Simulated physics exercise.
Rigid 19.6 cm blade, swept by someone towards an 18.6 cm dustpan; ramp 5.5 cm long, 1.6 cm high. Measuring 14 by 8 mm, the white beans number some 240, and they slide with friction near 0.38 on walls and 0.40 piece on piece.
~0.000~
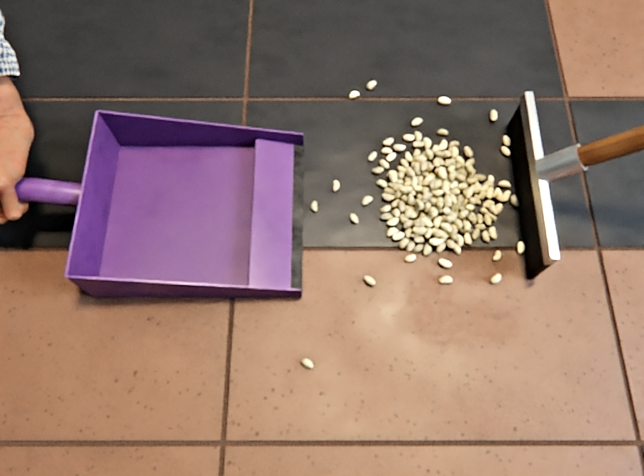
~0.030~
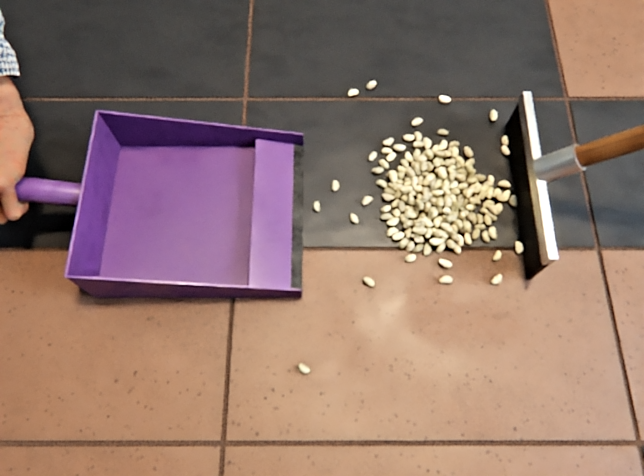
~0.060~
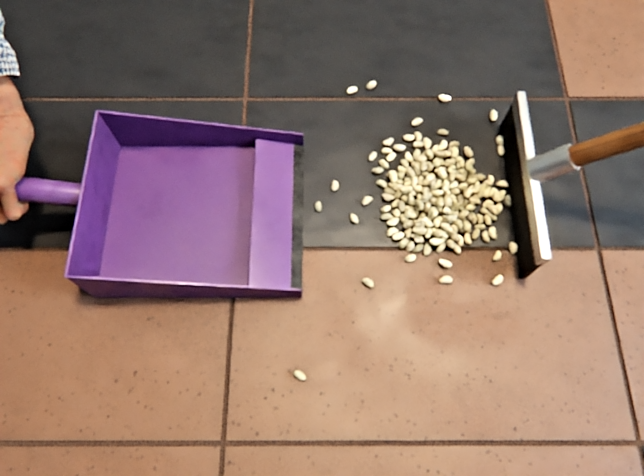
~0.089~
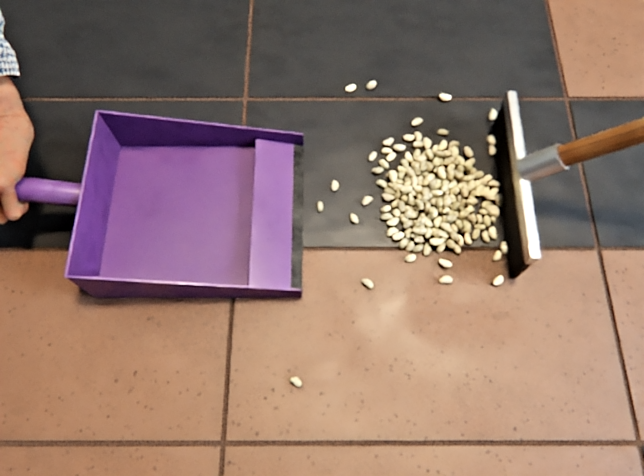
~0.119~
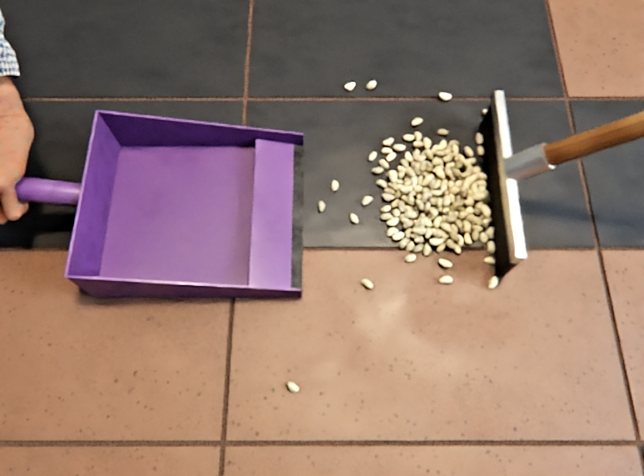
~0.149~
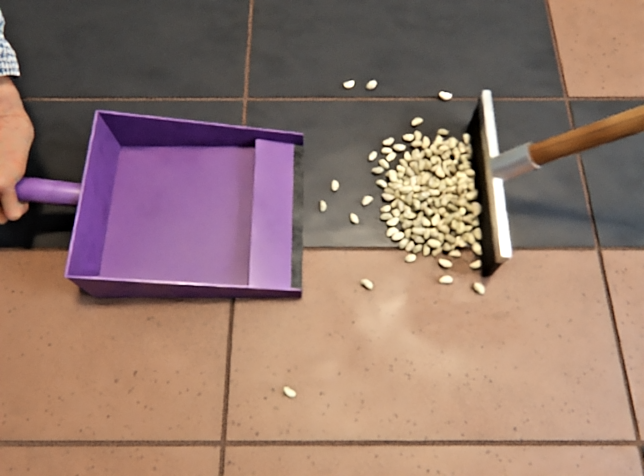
At the start, a hand holds a purple dustpan at the left on a tiled floor, with a pile of white beans and a wooden-handled blade to its right. The blade slides a short way left and presses into the pile's right edge, nudging beans together, while the dustpan stays still.
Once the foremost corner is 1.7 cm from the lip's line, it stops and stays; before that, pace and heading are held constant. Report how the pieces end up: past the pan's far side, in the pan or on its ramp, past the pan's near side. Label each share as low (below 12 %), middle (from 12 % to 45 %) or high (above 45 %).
Past the pan's far side - middle; in the pan or on its ramp - high; past the pan's near side - low.
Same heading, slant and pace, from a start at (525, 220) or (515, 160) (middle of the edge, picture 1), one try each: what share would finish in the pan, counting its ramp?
Estimates: 55 percent and 35 percent.
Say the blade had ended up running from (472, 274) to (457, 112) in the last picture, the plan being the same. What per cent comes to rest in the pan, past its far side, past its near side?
Pan 55, far 15, near 5.
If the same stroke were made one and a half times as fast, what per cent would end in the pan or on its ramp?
Near 55 %.
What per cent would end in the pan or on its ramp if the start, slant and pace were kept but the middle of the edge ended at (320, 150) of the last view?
I'd expect around 35 per cent.
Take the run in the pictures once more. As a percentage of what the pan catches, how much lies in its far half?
Roughly 70 in a hundred.
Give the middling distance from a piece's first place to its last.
18 cm, roughly.
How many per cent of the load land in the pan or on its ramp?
I'd say close to 50 per cent.
After 0.34 s, middle of the blade 11 cm from the lip; 0 % over the lip, far side 15 %, near side 0 %.
After 0.48 s, middle of the blade 4 cm from the lip; 20 % over the lip, far side 15 %, near side 5 %.
After 0.73 s, middle of the blade 2 cm from the lip; 50 % over the lip, far side 15 %, near side 5 %.
In the end, at 2.0 s, far side 15 %, pan 50 %, near side 5 %, in front of the lip or behind the blade 30 %.
